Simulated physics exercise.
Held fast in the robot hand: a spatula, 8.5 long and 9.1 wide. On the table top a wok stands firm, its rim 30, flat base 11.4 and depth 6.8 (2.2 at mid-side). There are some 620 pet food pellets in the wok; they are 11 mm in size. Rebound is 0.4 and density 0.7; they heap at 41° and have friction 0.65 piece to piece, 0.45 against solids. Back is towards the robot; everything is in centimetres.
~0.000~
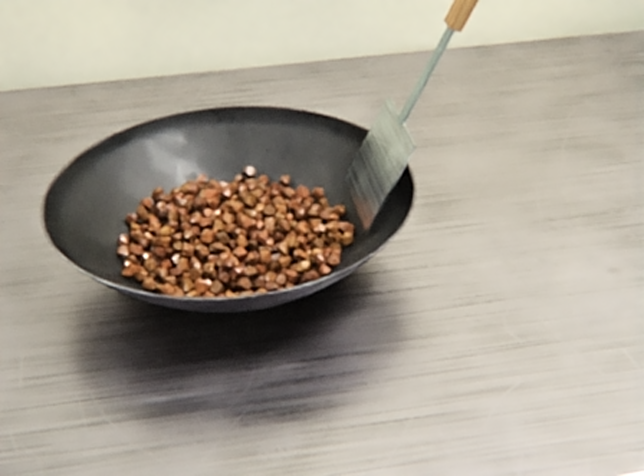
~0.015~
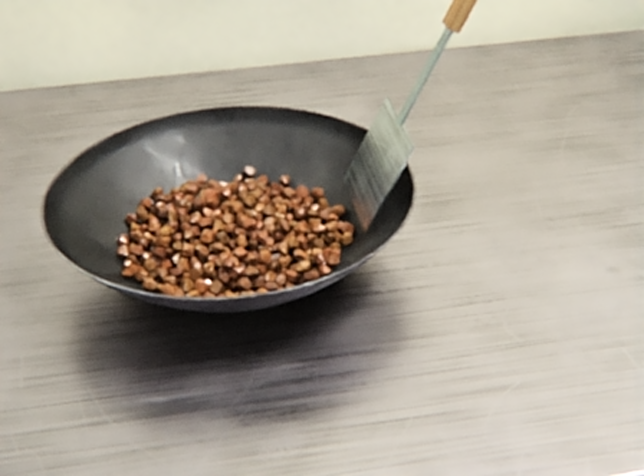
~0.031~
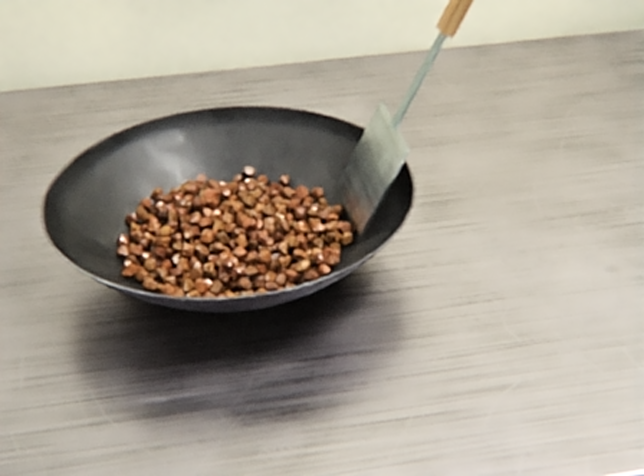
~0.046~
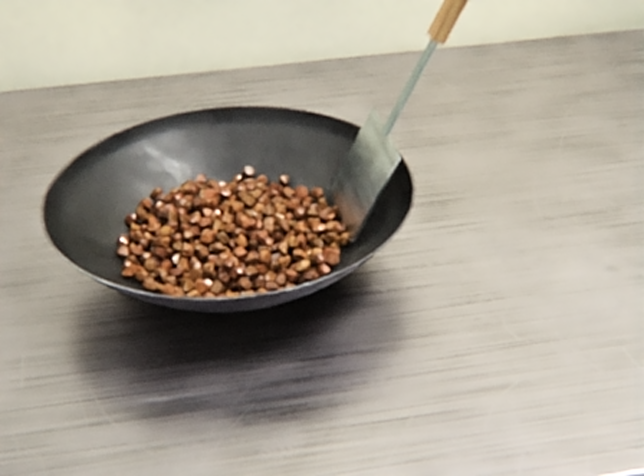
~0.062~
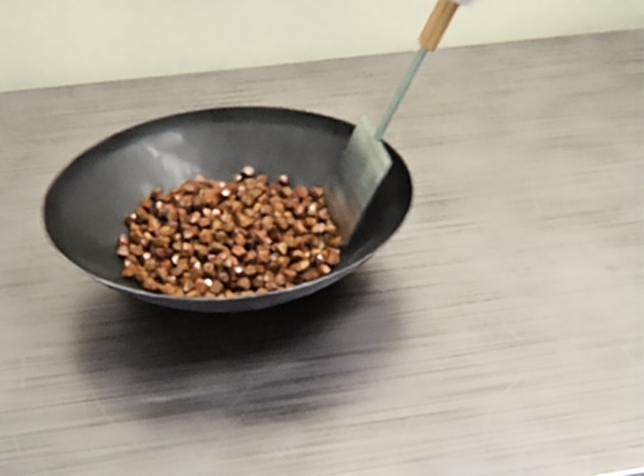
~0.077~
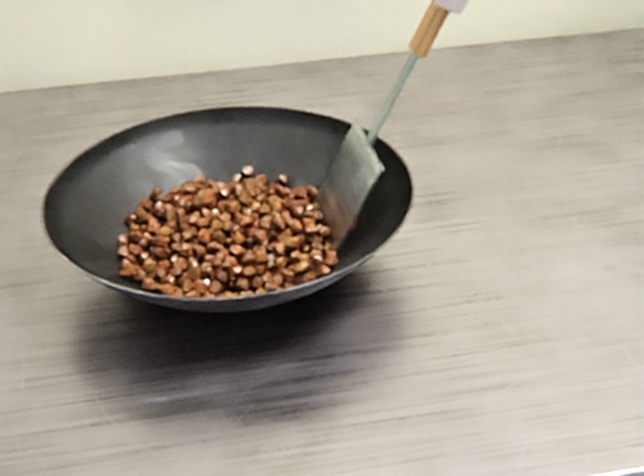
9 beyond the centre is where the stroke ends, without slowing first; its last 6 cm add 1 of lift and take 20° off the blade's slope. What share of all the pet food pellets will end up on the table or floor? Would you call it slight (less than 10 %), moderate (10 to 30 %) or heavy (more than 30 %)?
I would call it moderate, 10 to 30 %.
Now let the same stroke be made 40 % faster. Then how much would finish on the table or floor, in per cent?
Roughly 20 per cent, I'd say.
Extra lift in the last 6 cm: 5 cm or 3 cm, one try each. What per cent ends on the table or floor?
Close to 10 and 10 percent respectively.
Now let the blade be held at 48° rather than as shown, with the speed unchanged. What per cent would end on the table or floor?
I'd put it at about 15 per cent.
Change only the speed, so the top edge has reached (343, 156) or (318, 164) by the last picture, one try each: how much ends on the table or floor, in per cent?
Estimates: Near 30 %, near 45 %.
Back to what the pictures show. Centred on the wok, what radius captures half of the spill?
The answer is around 22 cm.
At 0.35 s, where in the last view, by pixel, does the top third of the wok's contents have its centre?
About pixel (108, 214).
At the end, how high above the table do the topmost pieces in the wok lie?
8.5 cm.
By 0.22 s, sloping 63°, highest piece 12 above the table; 616 in the wok, 1 on the blade or in flight.
By 0.35 s, sloping 57°, highest piece 21 above the table; 615 in the wok, 2 on the blade or in flight.
By 0.62 s, sloping 43°, highest piece 8 above the table; 508 in the wok, 101 on the table or floor, 8 on the blade or in flight.
By 1.67 s, sloping 43°, highest piece 8 above the table; 508 in the wok, 109 on the table or floor.
Final count, 508 in the wok, 109 on the table or floor. That is 18 % on the table or floor.
